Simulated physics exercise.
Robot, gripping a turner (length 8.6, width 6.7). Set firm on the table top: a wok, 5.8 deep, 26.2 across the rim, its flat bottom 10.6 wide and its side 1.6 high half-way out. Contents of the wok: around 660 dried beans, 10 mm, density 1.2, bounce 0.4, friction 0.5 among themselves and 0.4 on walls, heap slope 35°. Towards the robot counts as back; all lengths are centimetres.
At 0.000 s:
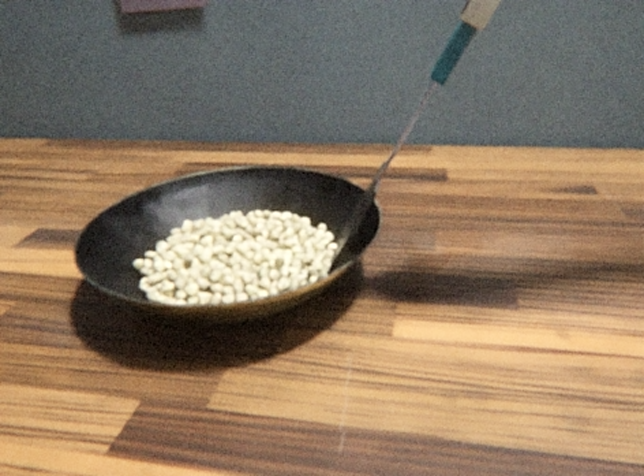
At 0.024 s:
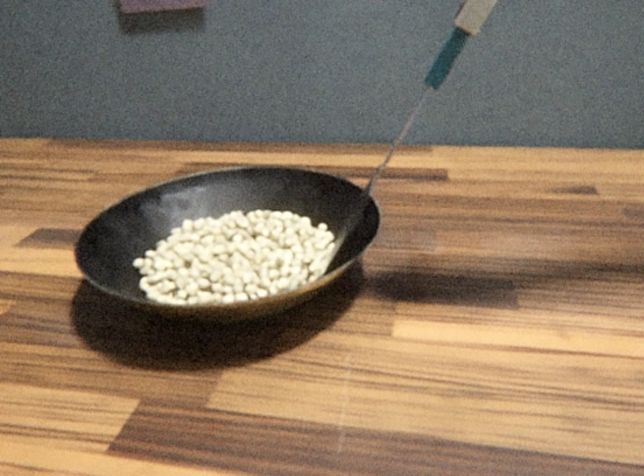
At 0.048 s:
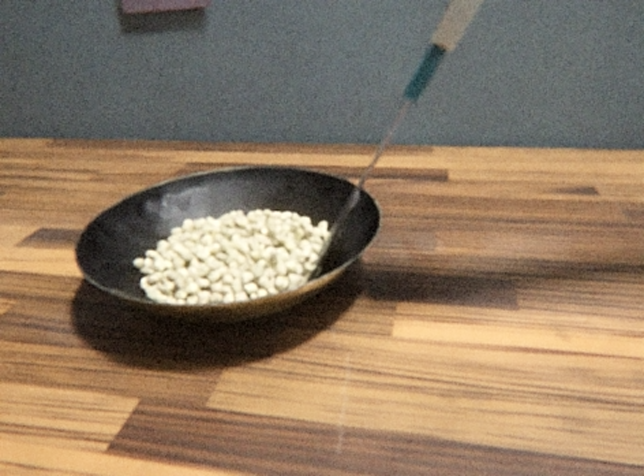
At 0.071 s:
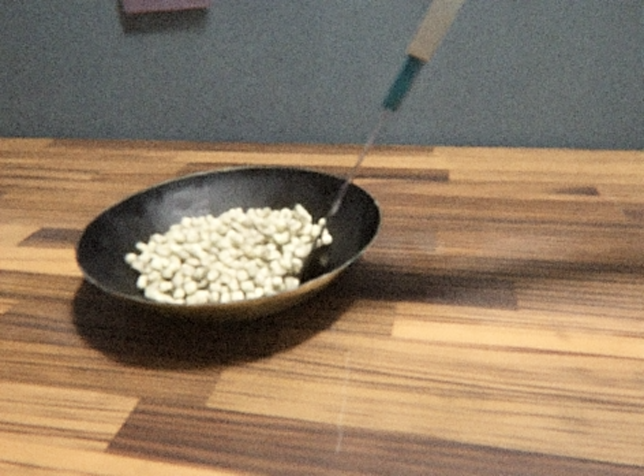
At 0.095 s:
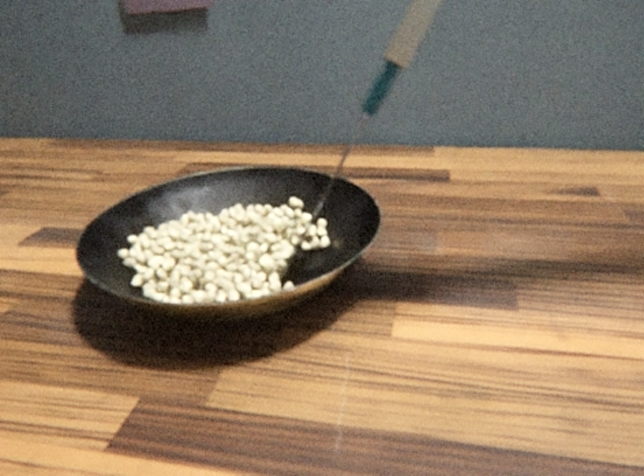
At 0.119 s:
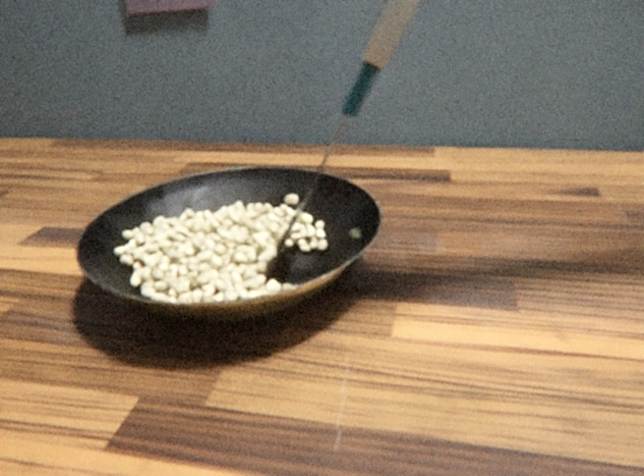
On a wooden table top, a turner pushes pale dried beans leftward in a dark wok.
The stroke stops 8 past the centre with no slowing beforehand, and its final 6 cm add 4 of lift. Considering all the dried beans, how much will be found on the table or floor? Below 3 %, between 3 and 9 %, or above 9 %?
Above 9 %.
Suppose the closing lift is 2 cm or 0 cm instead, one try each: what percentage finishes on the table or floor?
Close to 15 and 15 percent respectively.
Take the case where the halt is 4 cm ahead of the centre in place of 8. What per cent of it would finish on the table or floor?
Roughly 0 %.
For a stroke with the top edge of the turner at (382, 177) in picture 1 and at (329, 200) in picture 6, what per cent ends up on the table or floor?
Roughly 5 percent ends up there.
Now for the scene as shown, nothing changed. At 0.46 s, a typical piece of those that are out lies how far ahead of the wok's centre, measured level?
18 cm.
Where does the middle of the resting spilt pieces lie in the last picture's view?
At about (67, 258).
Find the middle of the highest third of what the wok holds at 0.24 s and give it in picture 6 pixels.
(153, 225).
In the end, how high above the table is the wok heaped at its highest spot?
Height at the end: Around 6.5 cm.
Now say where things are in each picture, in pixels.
In the first frame, turner top edge at (381, 176), sloping 62°; upper third of the load around (240, 251), from x 140 to 330, top at y 215; 655 in the wok.
In the second frame, turner top edge at (376, 179), sloping 62°; upper third of the load around (240, 251), from x 140 to 330, top at y 215.
In the third frame, turner top edge at (359, 190), sloping 62°; upper third of the load around (242, 250), from x 140 to 330, top at y 215.
In the fourth frame, turner top edge at (340, 197), sloping 62°; upper third of the load around (234, 247), from x 130 to 325, top at y 210.
In the fifth frame, turner top edge at (323, 199), sloping 62°; upper third of the load around (222, 244), from x 125 to 340, top at y 200.
In the sixth frame, turner top edge at (305, 199), sloping 62°; upper third of the load around (214, 242), from x 120 to 355, top at y 200; 655 in the wok.
After 0.18 s, sloping 62°, highest piece 7 above the table; 655 in the wok.
After 0.24 s, sloping 62°, highest piece 7 above the table; 655 in the wok.
After 0.46 s, sloping 62°, highest piece 7 above the table; 559 in the wok, 76 on the table or floor, 20 on the blade or in flight.
After 1.51 s, sloping 62°, highest piece 7 above the table; 559 in the wok, 96 on the table or floor.
At rest, 559 in the wok, 96 on the table or floor. That is 15 % on the table or floor.
